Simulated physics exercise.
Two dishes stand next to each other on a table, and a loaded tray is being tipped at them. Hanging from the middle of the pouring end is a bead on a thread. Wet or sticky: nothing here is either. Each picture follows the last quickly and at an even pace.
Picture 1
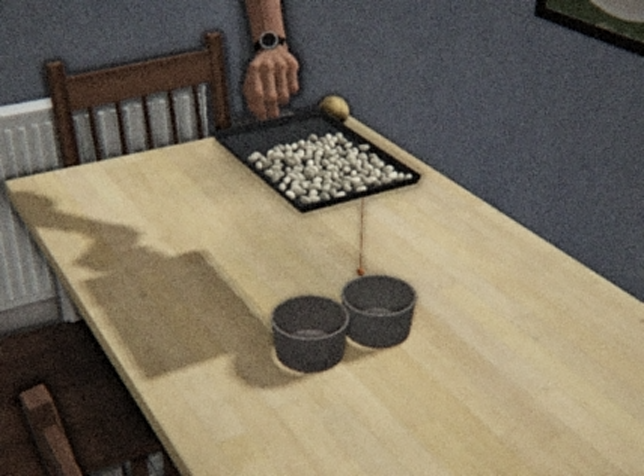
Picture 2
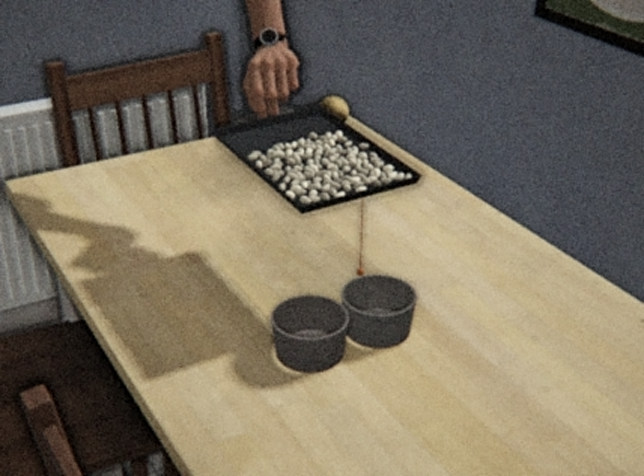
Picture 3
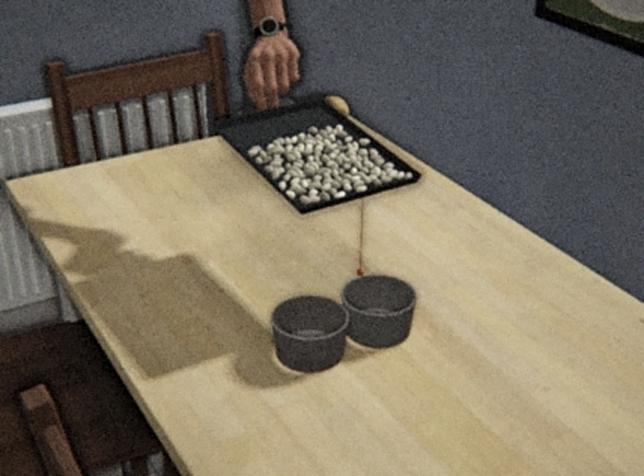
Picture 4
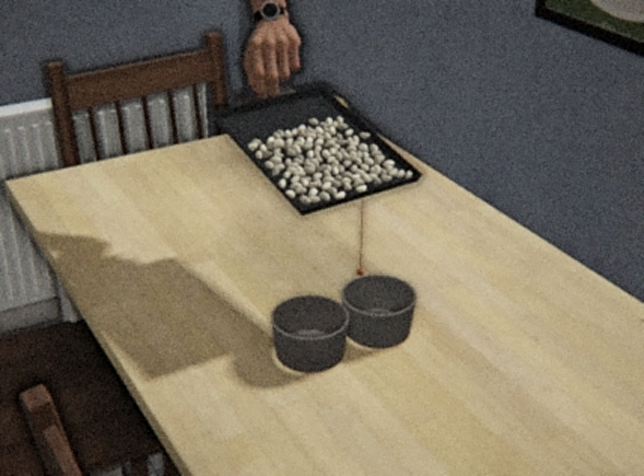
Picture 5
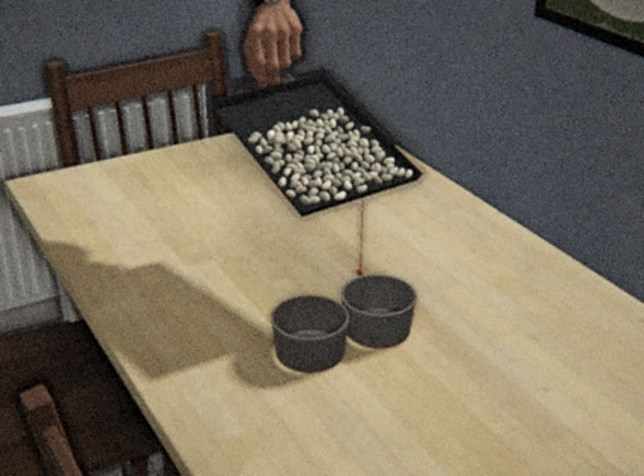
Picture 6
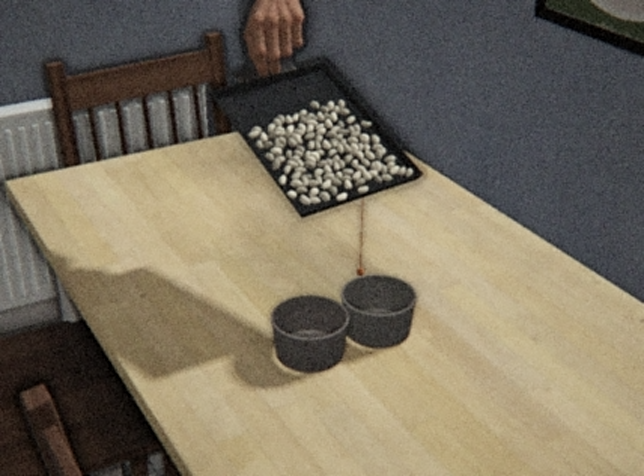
The clip shows a hand steadily raising the far end of a dark tray of white beans above a wooden table, increasing its slant toward two dark dishes, while the beans stay on the tray and a bead hangs nearby.
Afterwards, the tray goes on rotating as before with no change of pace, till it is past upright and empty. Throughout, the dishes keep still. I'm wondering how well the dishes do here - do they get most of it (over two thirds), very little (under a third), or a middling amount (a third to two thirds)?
They get most of it, over two thirds.
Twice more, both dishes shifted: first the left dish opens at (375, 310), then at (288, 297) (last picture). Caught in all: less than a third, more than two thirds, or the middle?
The earlier try, one to two thirds; the later try, under a third.
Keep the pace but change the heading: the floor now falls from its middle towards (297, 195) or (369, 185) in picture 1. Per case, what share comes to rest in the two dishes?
Shares, approx.: 50 %, then 40 %.
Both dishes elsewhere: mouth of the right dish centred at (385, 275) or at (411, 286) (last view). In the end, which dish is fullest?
One: The dish on the left. Two: The dish on the left.
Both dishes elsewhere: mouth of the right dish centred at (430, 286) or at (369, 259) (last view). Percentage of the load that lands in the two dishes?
50 %, 0 %.
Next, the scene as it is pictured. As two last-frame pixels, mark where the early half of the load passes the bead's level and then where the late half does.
Around (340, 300), followed by around (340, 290).
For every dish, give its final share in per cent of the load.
Roughly 50 in a hundred end in the left dish and roughly 40 in a hundred in the right dish.
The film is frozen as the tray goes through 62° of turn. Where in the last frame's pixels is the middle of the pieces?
At about (341, 177).
Just after the last frame, tray tipped steeply; almost all on the tray; about a tenth in the air.
A moment on, tray tipped past a quarter turn; just a few on the tray; roughly half in the left dish; roughly a third in the right dish; about a tenth outside both; about a tenth in the air.
Further on, tray tipped past a quarter turn; roughly half in the left dish; roughly a third in the right dish; about a tenth outside both.
When it is over, tray tipped past a quarter turn; roughly half in the left dish; roughly a third in the right dish; about a tenth outside both.
